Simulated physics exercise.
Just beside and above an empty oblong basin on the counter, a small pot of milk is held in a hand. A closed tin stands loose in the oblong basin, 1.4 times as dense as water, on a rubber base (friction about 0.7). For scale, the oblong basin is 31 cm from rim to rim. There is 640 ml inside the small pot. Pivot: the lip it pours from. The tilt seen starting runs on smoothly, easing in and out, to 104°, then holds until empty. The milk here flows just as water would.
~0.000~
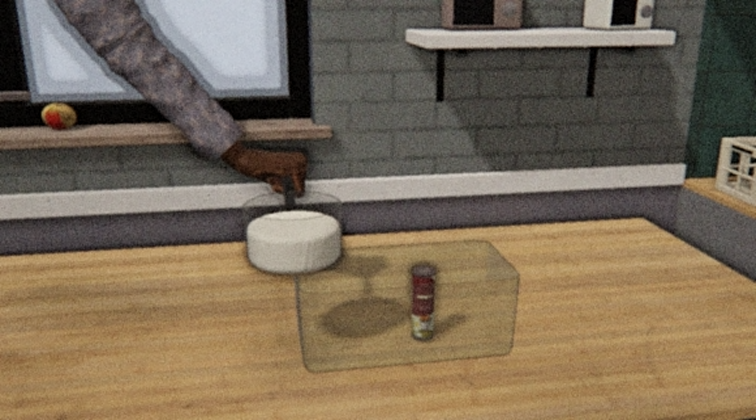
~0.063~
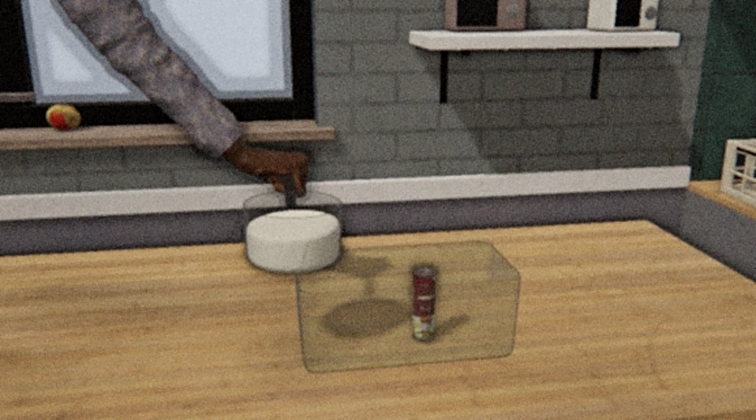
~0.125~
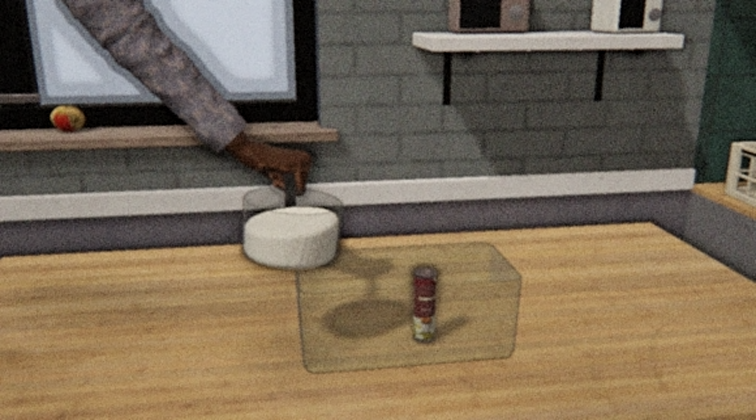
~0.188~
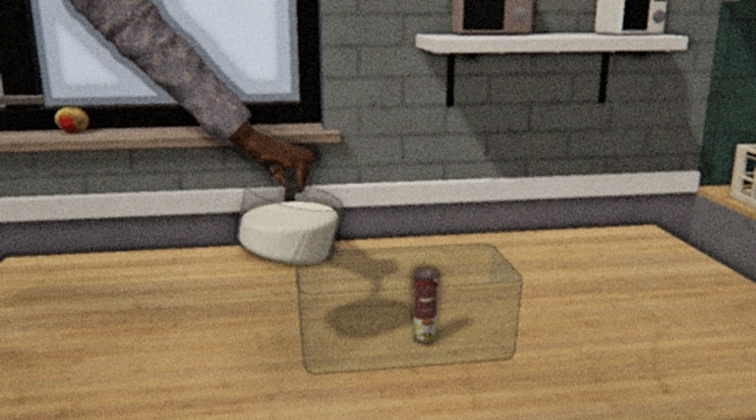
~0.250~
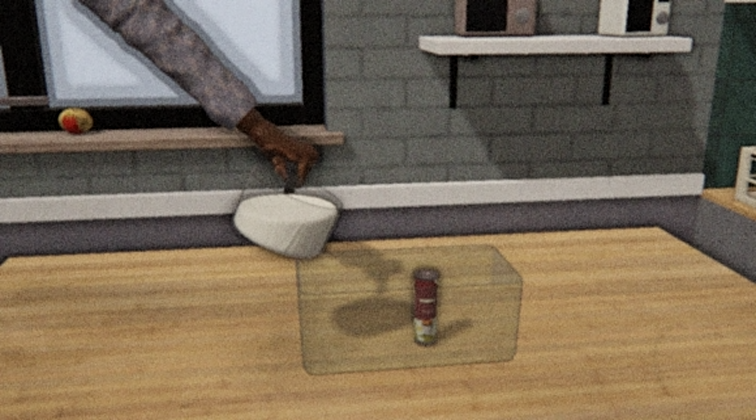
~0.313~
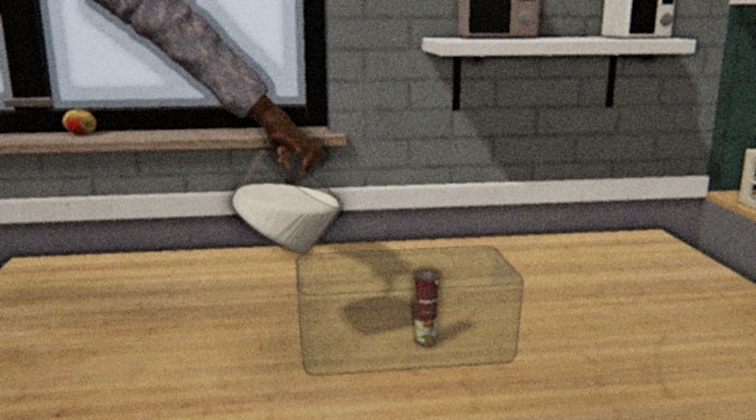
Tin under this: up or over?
Over.
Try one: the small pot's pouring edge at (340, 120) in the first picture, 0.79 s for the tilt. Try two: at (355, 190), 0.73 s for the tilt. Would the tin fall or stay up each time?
The tin stays vertical the first time and stays vertical the second time.
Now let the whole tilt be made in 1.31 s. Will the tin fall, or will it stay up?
Then the tin does not tip.
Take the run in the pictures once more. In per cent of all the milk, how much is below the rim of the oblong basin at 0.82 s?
About 78 %.
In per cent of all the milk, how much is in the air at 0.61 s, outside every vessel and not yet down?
46 %.
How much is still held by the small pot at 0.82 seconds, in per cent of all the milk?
8 %.
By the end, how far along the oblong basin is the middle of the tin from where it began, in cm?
It finishes around 6.5 cm from where it began.
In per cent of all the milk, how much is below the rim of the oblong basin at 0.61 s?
I reckon close to 8 percent of it.
Then, 0.61 s in, the tilt is 91° and 46 per cent is still to pour; the tin stands where it began.
Then, 0.82 s in, the tilt is 104° and 8 per cent is still to pour; the tin leans 8°.
Then, 1.05 s in, the tilt is 104° and 1 per cent is still to pour; the tin lies on its side.
Then, 1.29 s in, the tilt is 104° and 0 per cent is still to pour; the tin lies on its side.
Finally, the tin lies on its side.
